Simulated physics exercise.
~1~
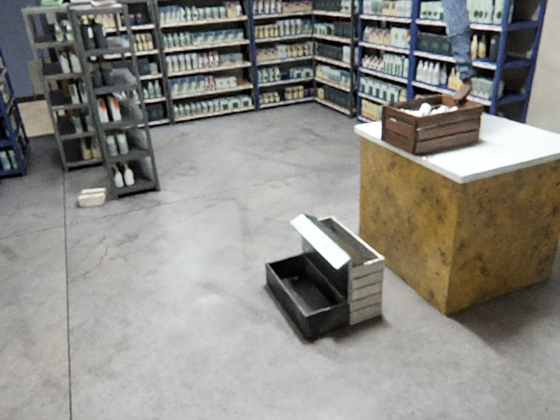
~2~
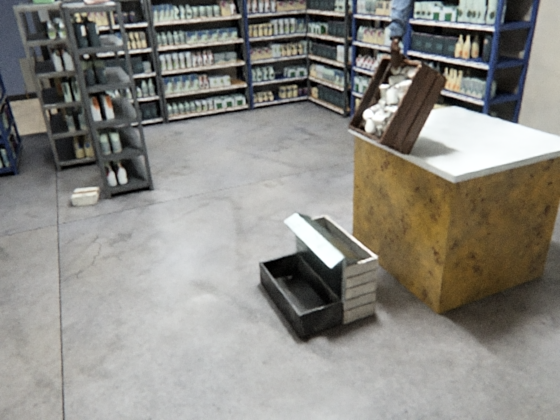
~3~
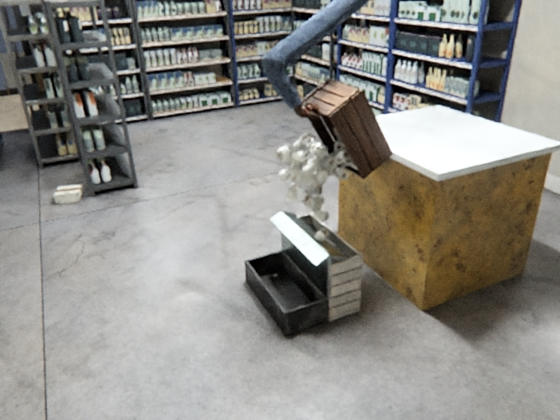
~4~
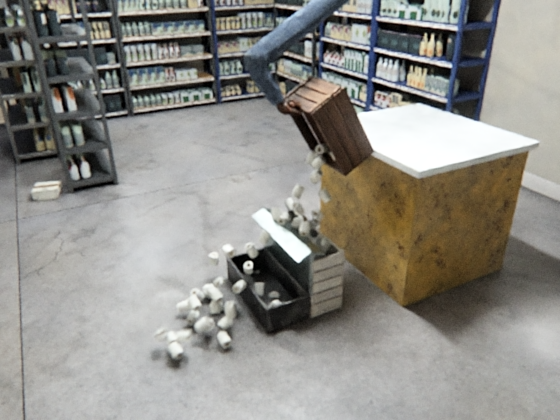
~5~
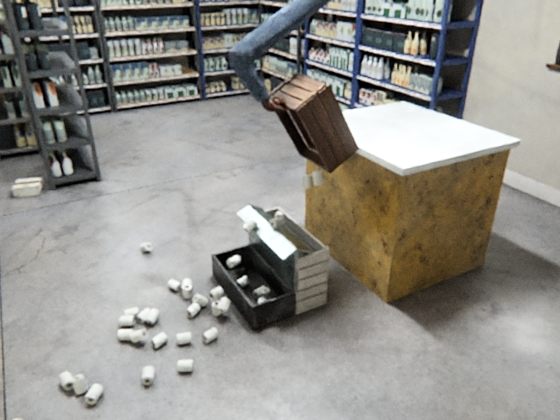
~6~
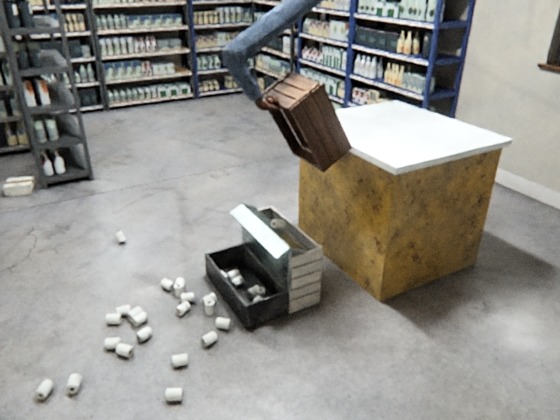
Wooden crate tipped by a blue arm off a white-topped bench, spilling pale rolls into two troughs and across the floor.
